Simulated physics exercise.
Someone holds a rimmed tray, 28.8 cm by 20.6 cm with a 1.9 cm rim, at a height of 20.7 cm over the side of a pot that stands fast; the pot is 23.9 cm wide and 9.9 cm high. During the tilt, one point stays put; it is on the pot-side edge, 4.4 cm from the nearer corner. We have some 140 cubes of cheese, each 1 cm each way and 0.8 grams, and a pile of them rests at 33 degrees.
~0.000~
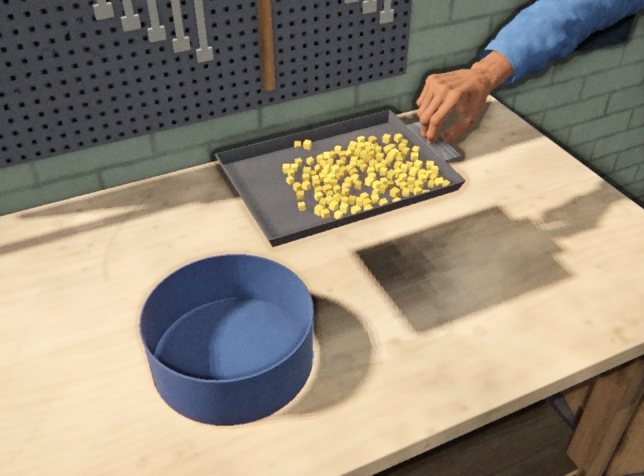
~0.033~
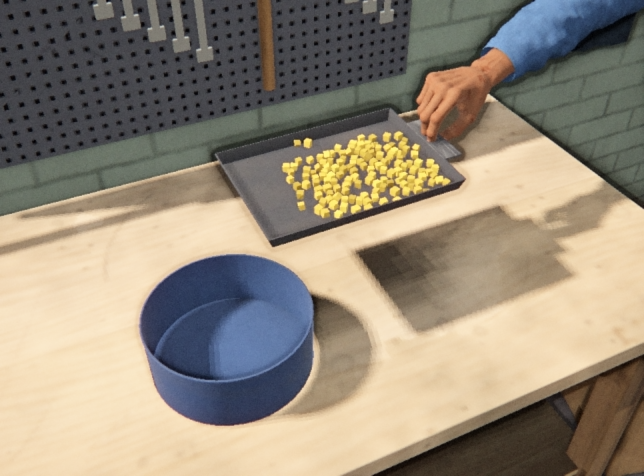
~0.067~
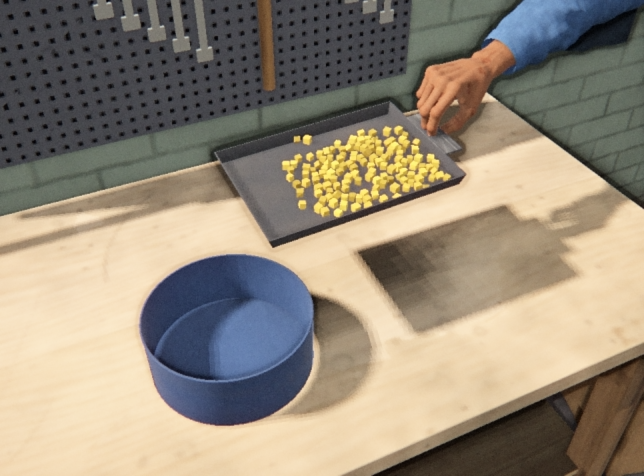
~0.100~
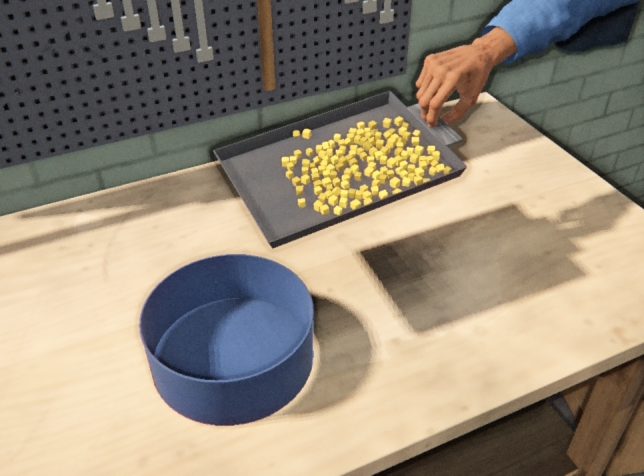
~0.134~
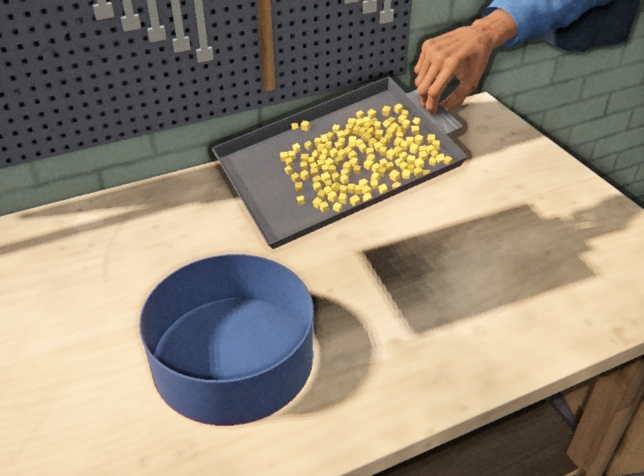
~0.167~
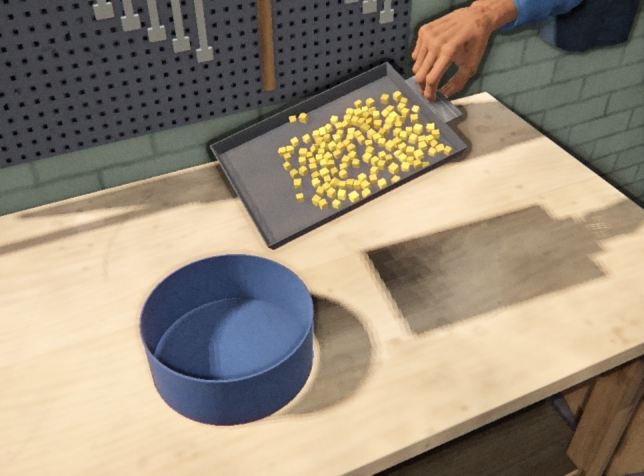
A hand in a blue sleeve grips the far right end of a dark rimmed tray above a pale wooden workbench, seen from above at an angle, with a pegboard of tools and a green brick wall behind. Many small yellow cubes lie spread on the tray, and a round blue pot stands at front left. The hand slowly raises the tray's right side, tilting it leftward, while the pot and camera stay still.
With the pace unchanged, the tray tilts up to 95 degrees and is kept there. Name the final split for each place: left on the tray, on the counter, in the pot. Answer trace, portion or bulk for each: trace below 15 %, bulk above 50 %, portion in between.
Tray: Trace. Counter: Trace. Pot: Bulk.
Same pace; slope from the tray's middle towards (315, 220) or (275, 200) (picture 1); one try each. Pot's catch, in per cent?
Estimate: Some 75 % and some 85 % respectively.
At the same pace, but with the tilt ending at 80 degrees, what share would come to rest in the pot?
Then about 95 per cent.
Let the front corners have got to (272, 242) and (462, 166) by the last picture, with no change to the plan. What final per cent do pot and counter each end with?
Final per cent - pot 75, counter 20.
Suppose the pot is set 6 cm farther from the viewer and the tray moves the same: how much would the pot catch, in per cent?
Roughly 75 per cent.
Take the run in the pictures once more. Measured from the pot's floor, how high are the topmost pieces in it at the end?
Some 2.5 cm up.
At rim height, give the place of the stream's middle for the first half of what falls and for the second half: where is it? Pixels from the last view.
First near (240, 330), then at (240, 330).
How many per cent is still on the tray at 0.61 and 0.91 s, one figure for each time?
First 90, then 0.
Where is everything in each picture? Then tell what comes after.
In the first frame, tray tilt 0 degrees, front corners at (272, 236) and (460, 179); middle of the pieces at (354, 173); pot at (227, 312).
In the second frame, tray tilt 1 degrees, front corners at (272, 236) and (460, 178); middle of the pieces at (354, 172).
In the third frame, tray tilt 3 degrees, front corners at (272, 237) and (460, 173); middle of the pieces at (354, 168).
In the fourth frame, tray tilt 6 degrees, front corners at (271, 238) and (461, 166), lowest corner left front; middle of the pieces at (354, 163).
In the fifth frame, tray tilt 11 degrees, front corners at (271, 239) and (461, 155), lowest corner left front; middle of the pieces at (353, 156).
In the sixth frame, tray tilt 16 degrees, front corners at (270, 241) and (461, 146), lowest corner left front; middle of the pieces at (352, 149); pot at (227, 312). Its pace works out near 150 degrees a second.
Then, at 0.43 s, tilt 55 degrees; the tray holds 100 %, the pot 0 %.
Then, at 0.61 s, tilt 82 degrees; the tray holds 90 %, the pot 0 %.
Then, at 0.91 s, tilt 95 degrees; the tray holds 0 %, the pot 100 %.
By 1.8 s all is still; tray 0 %, counter 0 %, pot 100 %.
